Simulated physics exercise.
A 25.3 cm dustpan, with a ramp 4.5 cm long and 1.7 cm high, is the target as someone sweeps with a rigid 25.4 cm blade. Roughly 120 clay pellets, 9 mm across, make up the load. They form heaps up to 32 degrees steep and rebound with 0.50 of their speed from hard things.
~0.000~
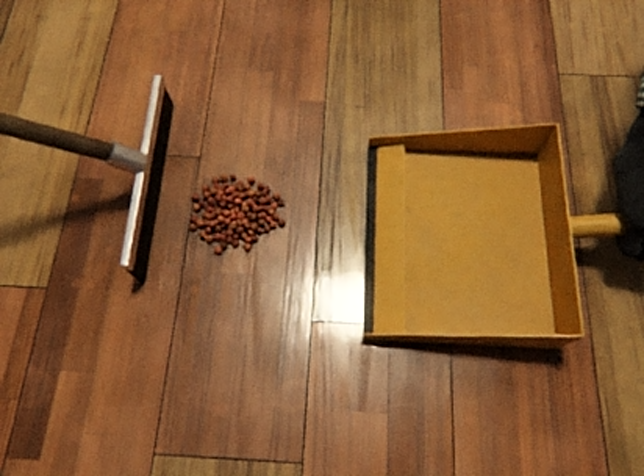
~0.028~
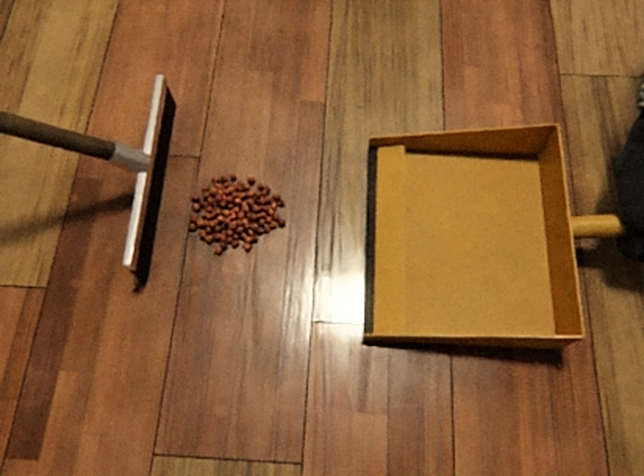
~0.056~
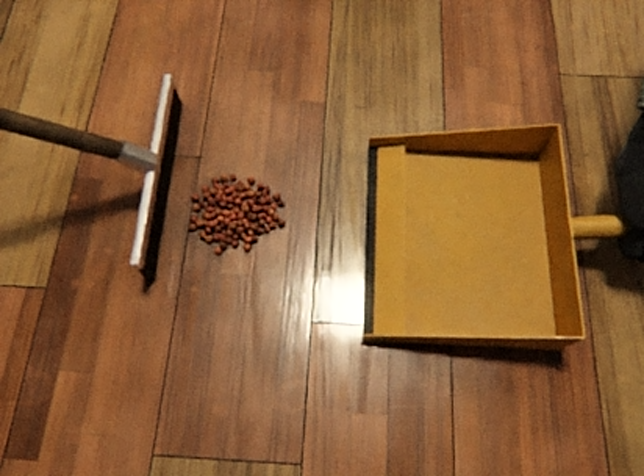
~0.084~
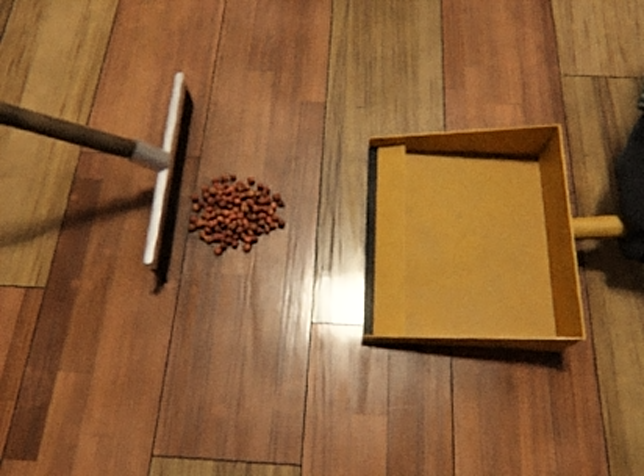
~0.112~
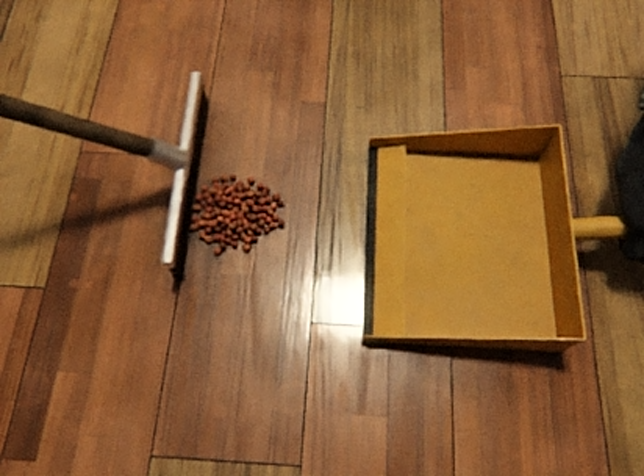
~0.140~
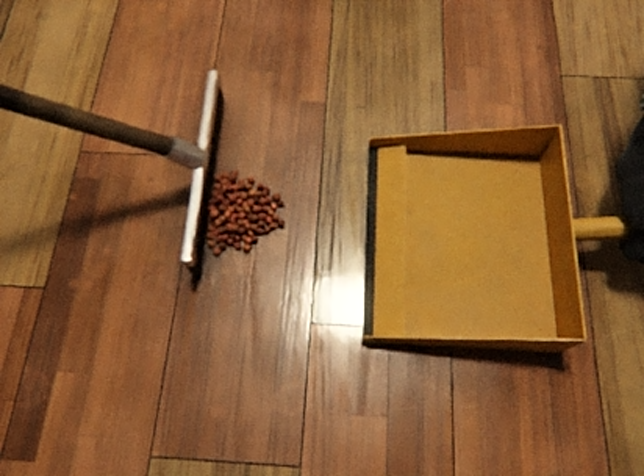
We see a squeegee-like blade on a long handle slide rightward across a wooden floor and press into a small pile of reddish-brown pellets, bunching its left edge, while a tan dustpan stays still on the right.
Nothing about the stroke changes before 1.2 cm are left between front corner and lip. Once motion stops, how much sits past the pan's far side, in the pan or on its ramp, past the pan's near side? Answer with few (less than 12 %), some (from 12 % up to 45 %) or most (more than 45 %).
Far side - few; pan - most; near side - few.
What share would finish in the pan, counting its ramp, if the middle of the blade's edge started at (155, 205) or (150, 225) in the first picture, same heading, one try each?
Estimates: 60 percent and 60 percent.
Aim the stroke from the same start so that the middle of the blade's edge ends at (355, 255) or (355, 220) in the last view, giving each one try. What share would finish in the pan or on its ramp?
Some 55 and 60 per cent.
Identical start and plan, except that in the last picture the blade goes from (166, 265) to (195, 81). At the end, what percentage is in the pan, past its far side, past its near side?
Pan 60, far 5, near 0.
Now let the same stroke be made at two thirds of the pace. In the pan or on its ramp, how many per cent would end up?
Then around 60 per cent.
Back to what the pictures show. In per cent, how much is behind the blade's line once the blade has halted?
About 0 per cent.
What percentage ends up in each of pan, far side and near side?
Far side 5 %, pan 60 %, near side 0 %.
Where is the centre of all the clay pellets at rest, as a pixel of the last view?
Around (376, 199).
Then, at 0.27 s, middle of the blade 10 cm from the lip; 0 % over the lip, far side 0 %, near side 0 %.
After 0.36 s, middle of the blade 3 cm from the lip; 10 % over the lip, far side 5 %, near side 0 %.
After 0.58 s, middle of the blade 1 cm from the lip; 65 % over the lip, far side 5 %, near side 0 %.
By 1.1 s all is still; far side 5 %, pan 60 %, near side 0 %, in front of the lip or behind the blade 35 %.
